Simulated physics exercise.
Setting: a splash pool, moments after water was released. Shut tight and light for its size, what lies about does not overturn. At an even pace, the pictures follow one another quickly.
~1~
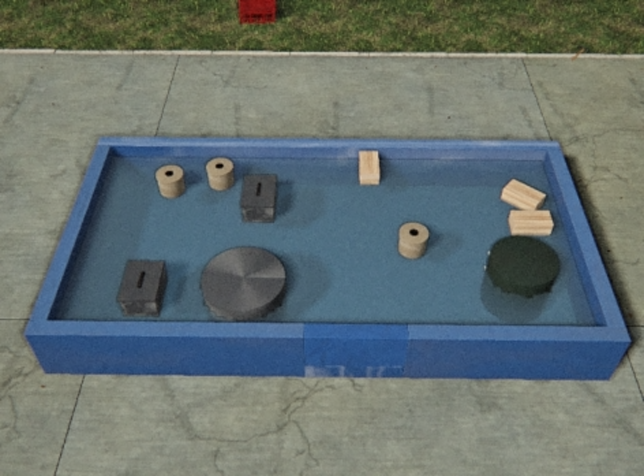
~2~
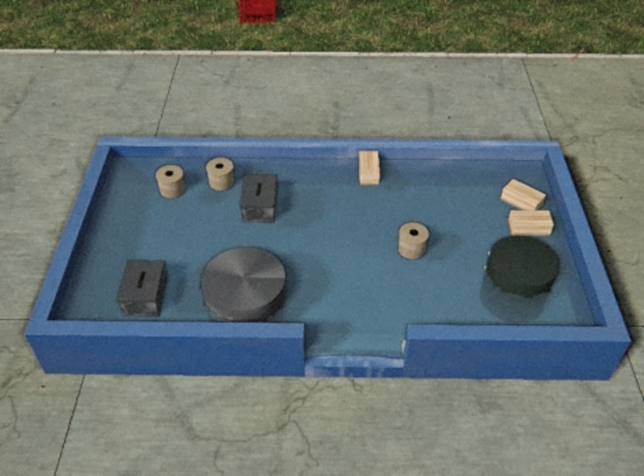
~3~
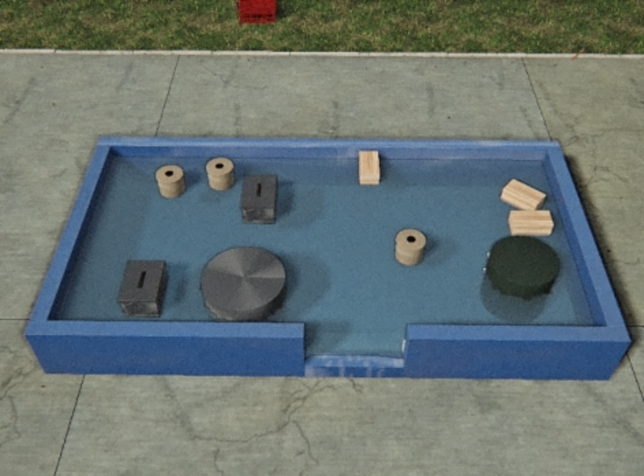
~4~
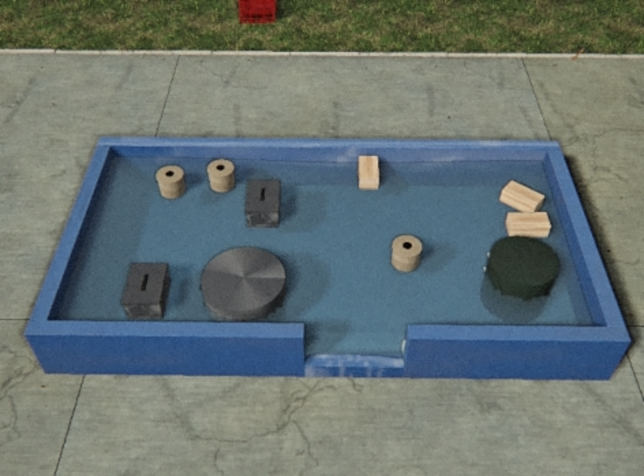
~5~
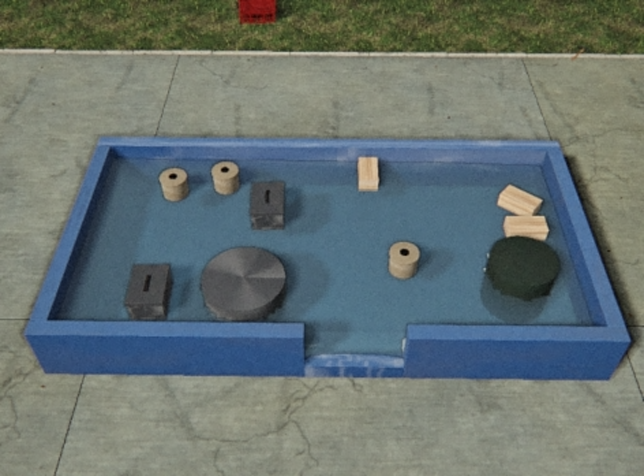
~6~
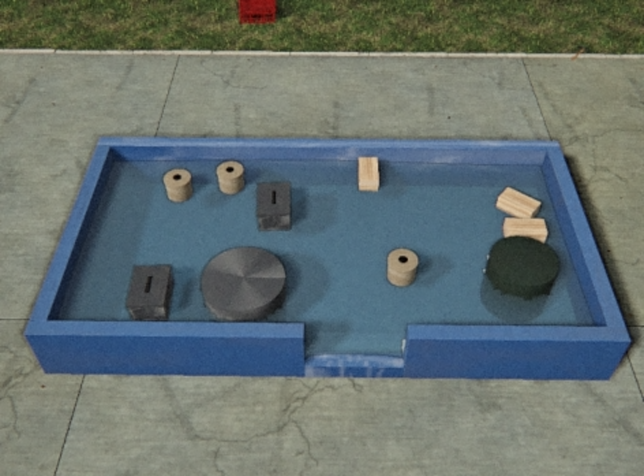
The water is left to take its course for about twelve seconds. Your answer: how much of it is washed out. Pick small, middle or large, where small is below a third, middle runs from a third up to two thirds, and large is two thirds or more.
Small.
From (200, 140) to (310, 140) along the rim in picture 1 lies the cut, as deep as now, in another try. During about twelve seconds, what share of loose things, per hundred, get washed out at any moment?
Estimated share: Around 50 %.
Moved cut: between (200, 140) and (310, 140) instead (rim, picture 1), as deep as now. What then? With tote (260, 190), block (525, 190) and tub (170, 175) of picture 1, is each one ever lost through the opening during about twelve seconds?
Turn by turn - departs, stays put, departs.
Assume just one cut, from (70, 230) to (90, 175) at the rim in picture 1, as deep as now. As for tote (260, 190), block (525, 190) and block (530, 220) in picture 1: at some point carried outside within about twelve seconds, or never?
Result by object, in the order asked: Flushed / not flushed / not flushed.
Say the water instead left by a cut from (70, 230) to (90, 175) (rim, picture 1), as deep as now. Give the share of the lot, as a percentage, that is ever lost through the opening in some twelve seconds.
I'd put it near 50 percent.
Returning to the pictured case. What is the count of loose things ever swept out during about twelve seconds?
Total: 2.
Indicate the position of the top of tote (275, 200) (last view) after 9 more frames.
Somewhere around pixel (308, 223).
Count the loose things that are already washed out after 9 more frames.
1.
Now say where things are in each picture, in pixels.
In the first picture, a tub at (414, 233), afloat; a tote at (259, 190), afloat; 0 of 8 have shifted.
In the second picture, a tub at (414, 233) floats; a tote at (259, 190), afloat; 0 of 8 have shifted.
In the third picture, a tub at (411, 240) floats, close to its start; a tote at (259, 191) floats; 1 of 8 have shifted.
In the fourth picture, a tub at (407, 246) floats, close to its start; a tote at (263, 195) floats, close to its start; 2 of 8 have shifted.
In the fifth picture, a tub at (405, 253) floats, close to its start; a tote at (268, 197) floats, close to its start; 3 of 8 have shifted.
In the sixth picture, a tub at (403, 260), afloat, close to its start; a tote at (274, 198) floats, close to its start; 8 of 8 have shifted.
A moment on, 0 of 8 are out; 8 afloat.
Next, 1 of 8 are out; 7 afloat.
Later, 1 of 8 are out; 7 afloat.
In the end, 2 of 8 are out; 6 afloat.
